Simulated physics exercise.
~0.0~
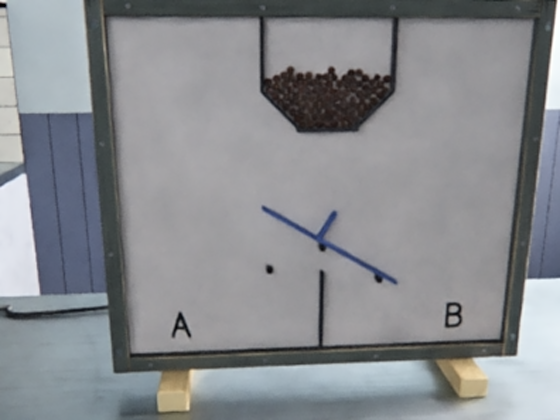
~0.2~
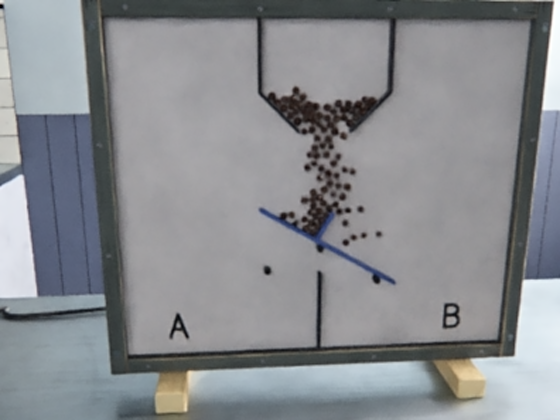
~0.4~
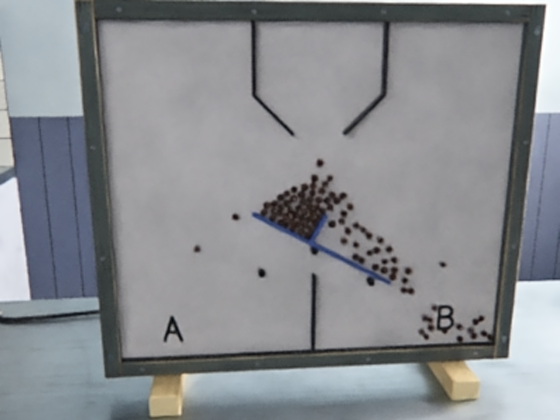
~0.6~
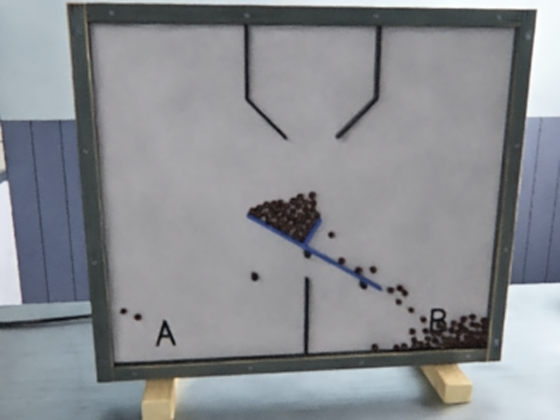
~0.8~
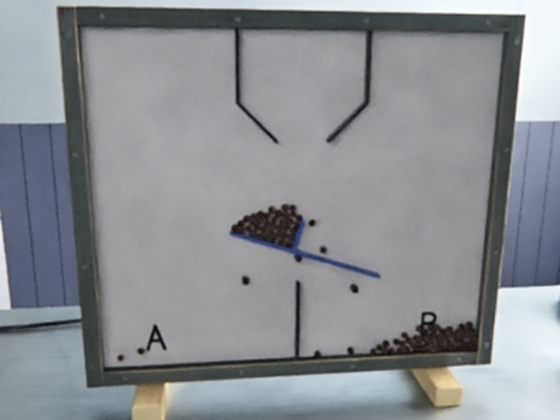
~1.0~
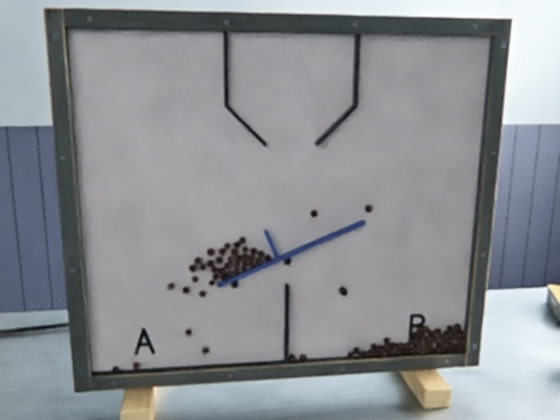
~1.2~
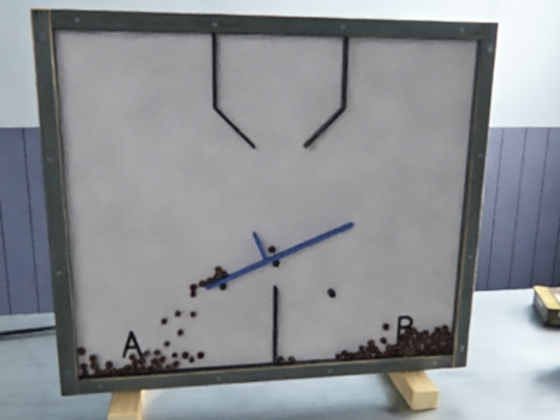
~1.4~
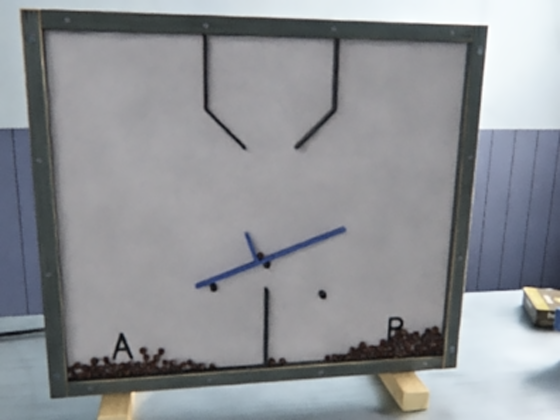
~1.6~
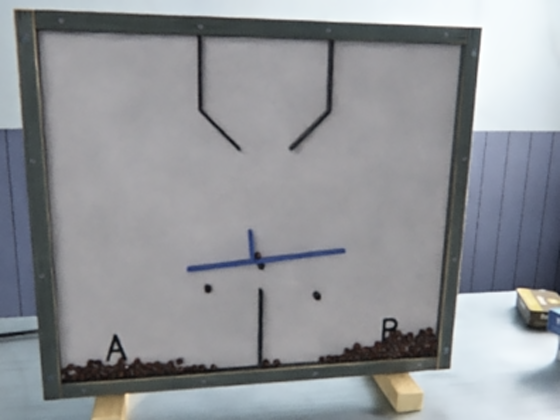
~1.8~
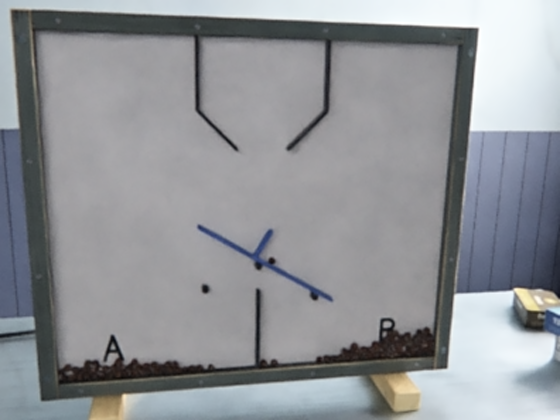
Dark beads pour onto a blue tray that tips right, left, then right, filling both bins.
